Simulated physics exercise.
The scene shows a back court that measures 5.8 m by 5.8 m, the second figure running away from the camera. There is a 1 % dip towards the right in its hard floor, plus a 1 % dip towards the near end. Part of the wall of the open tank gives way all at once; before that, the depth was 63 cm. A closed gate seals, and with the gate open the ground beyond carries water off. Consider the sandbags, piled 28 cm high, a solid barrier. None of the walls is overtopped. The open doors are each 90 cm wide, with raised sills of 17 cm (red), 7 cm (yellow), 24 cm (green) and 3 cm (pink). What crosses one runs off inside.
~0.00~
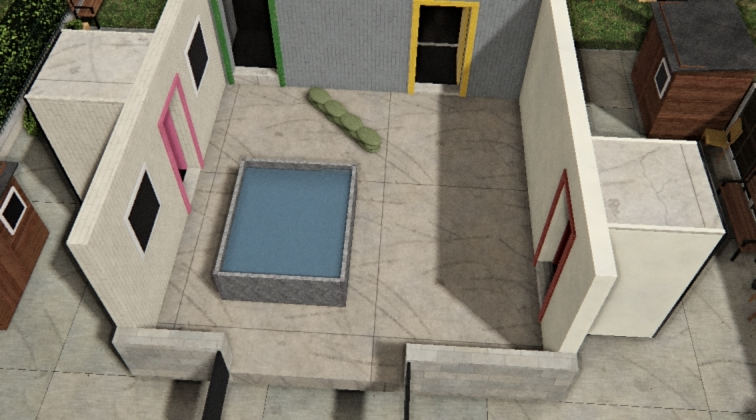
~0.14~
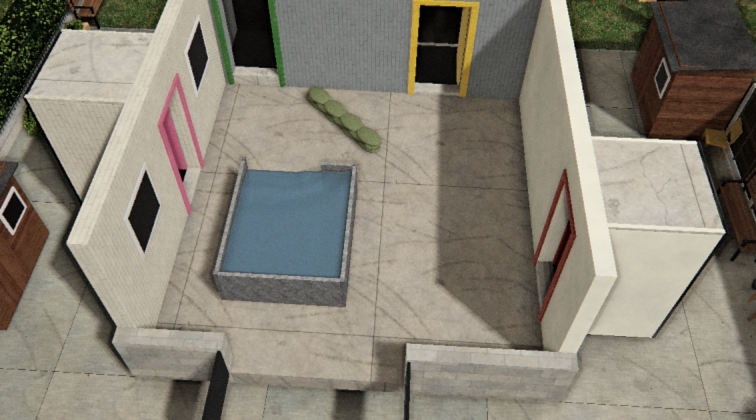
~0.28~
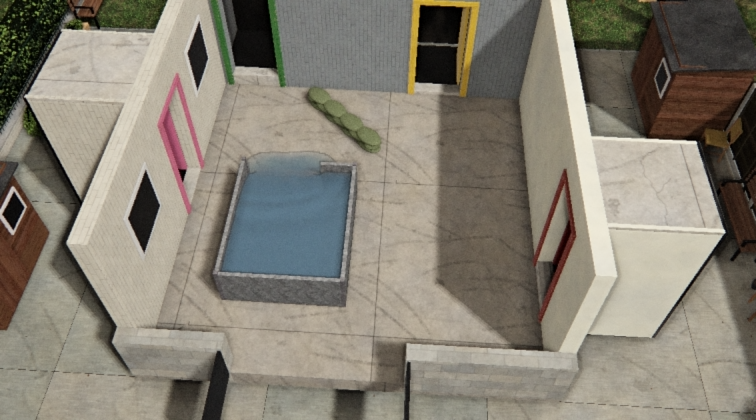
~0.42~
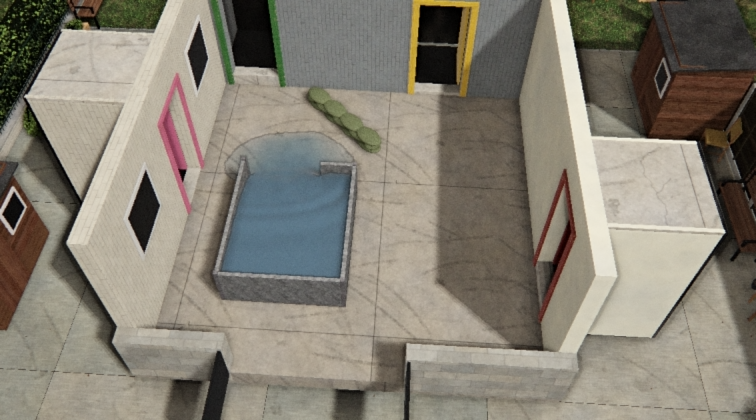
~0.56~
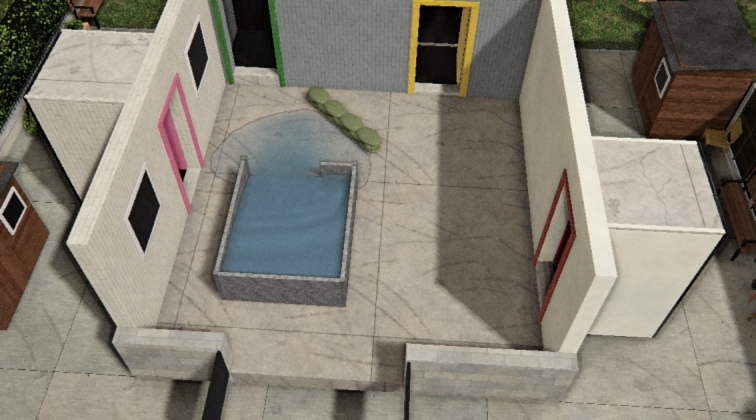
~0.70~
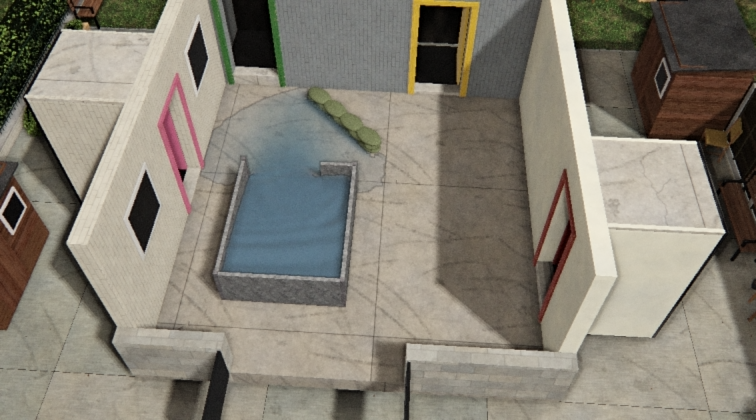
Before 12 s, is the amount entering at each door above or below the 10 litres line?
As I see it, at the red door the amount will stay short of the limit, at the yellow door the amount will stay short of the limit, at the green door the amount will climb above the limit, at the pink door the amount will climb above the limit.
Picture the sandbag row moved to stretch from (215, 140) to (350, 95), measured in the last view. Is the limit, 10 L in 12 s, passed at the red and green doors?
Note - red: Limit held; green: Limit held.
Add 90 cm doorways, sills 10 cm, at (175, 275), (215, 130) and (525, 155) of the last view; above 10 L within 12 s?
Less, more, less.
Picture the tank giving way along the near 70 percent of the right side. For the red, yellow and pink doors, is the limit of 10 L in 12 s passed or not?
So red tops it, yellow tops it, pink stays lower.
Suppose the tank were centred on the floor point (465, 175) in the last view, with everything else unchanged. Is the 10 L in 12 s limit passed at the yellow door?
So then, yellow goes beyond.
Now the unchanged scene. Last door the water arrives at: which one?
Last: Red.
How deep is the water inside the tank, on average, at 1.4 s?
42 cm.
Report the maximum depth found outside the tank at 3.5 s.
Depth: Approx. 28 cm.
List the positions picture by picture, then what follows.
The first frame shows still water, 63 cm deep, in the open tank at (290, 219).
In the second frame, water pours out on the open tank's far side and has run 0.7 m, to a hidden place; typically 8 cm deep outside, 63 cm at the open tank's back.
In the third frame, the front is at (325, 158), 1.0 m from the gap on the open tank's far side; 1.1 m2 of floor is under water; 63 cm left at the back of the open tank.
In the fourth frame, the front is at (316, 136), 1.4 m from the gap on the open tank's far side; 2.2 m2 of floor is under water; 63 cm left at the back of the open tank.
In the fifth frame, water pours out on the open tank's far side and has run 1.9 m, to (319, 115); typically 6 cm deep outside, 63 cm at the open tank's back.
In the sixth frame, water pours out on the open tank's far side and has run 2.5 m, to (295, 92); typically 6 cm deep outside, 61 cm at the open tank's back.
After 1.4 s water covers 20 % of the floor and is deepest (41 cm) near (226, 84); red door not reached, yellow door not reached, green door 29 cm at the sill, 0 L in, pink door 1 cm at the sill, 0 L in.
After 2.2 s water covers 30 % of the floor and is deepest (44 cm) near (226, 84); red door not reached, yellow door not reached, green door 42 cm at the sill, 35 L in, pink door 2 cm at the sill, 0 L in.
After 3.5 s water covers 50 % of the floor and is deepest (28 cm) near (320, 129); red door not reached, yellow door 2 cm at the sill, 0 L in, green door 25 cm at the sill, 88 L in, pink door 8 cm at the sill, 1 L in.
After 7.0 s water covers 85 % of the floor and is deepest (16 cm) near (543, 365); red door 7 cm at the sill, 0 L in, yellow door 1 cm at the sill, 0 L in, green door 13 cm at the sill, 90 L in, pink door 7 cm at the sill, 79 L in.
After 12.0 s water covers 90 % of the floor and is deepest (12 cm) near (532, 375); red door 7 cm at the sill, 0 L in, yellow door 3 cm at the sill, 0 L in, green door 4 cm at the sill, 90 L in, pink door 5 cm at the sill, 114 L in.
